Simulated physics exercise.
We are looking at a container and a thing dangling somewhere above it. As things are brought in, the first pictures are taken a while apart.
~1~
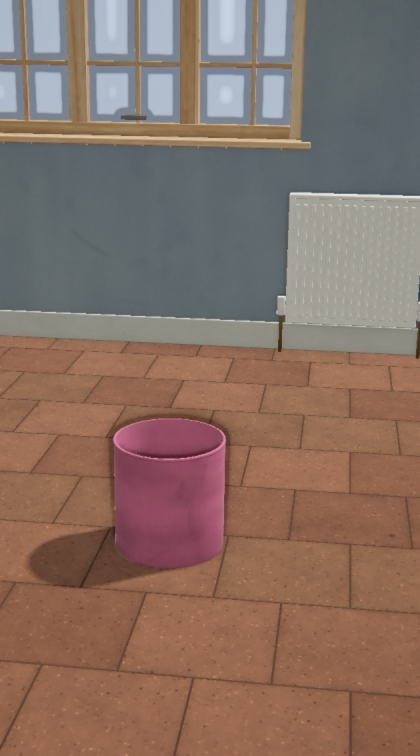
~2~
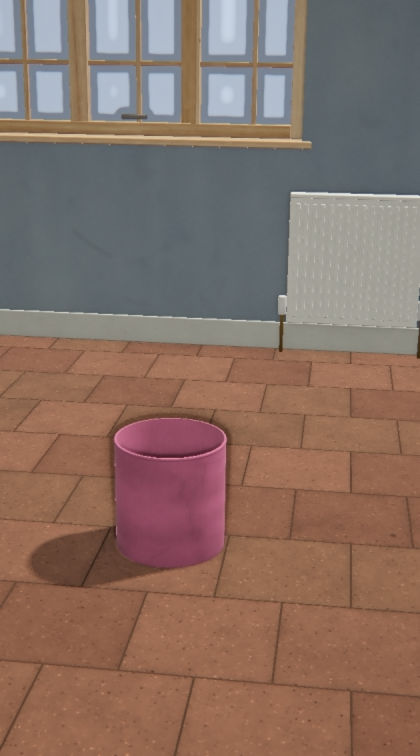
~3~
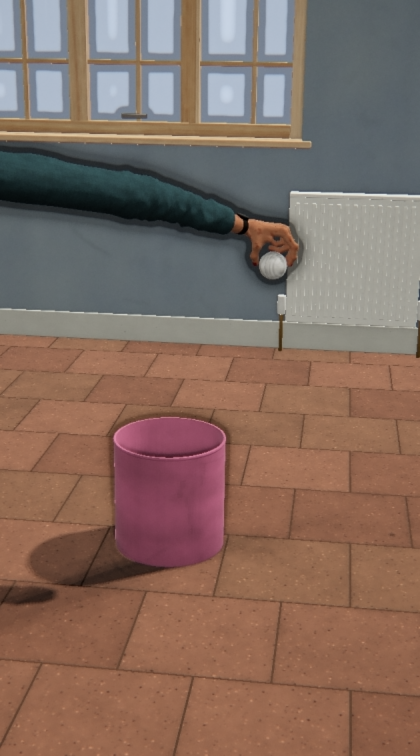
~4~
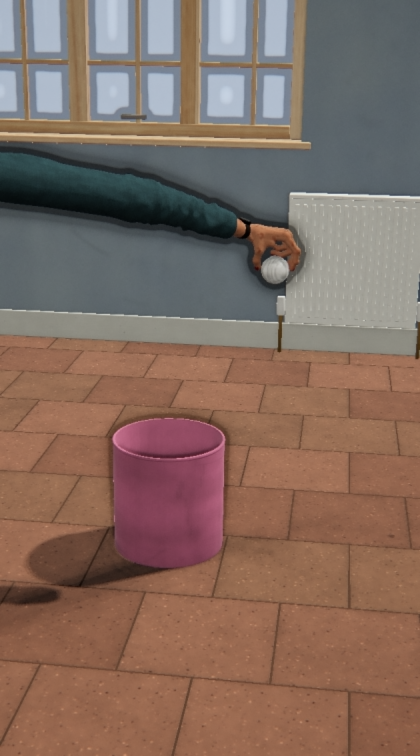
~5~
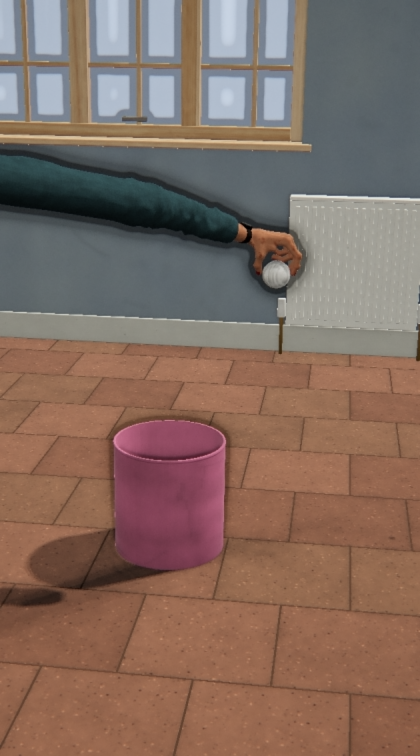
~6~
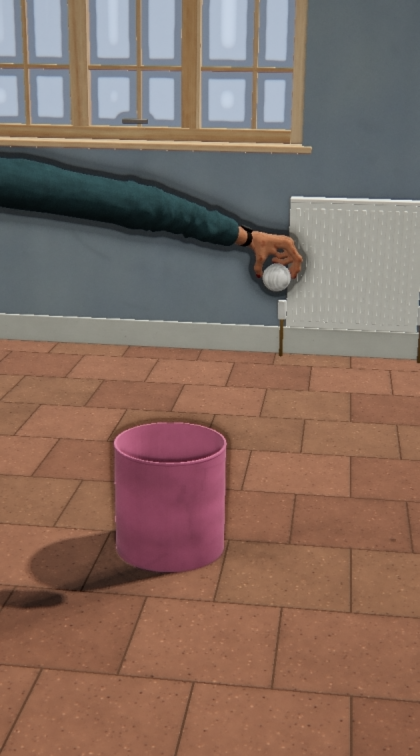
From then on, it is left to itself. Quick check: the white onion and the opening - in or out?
Chances are it will go astray on the way down.
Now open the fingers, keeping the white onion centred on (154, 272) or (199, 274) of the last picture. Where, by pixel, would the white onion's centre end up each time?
About (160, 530) and (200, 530).
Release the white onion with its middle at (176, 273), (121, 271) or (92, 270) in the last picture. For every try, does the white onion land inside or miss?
The first time it gets in, the second time it gets in, the third time it drops outside.
Then, 0.20 s later than the last frame, white onion dropping near (275, 327).
Then, 0.34 s later than the last frame, white onion dropping near (271, 447).
When it is over, the white onion ends up outside, near (268, 542).
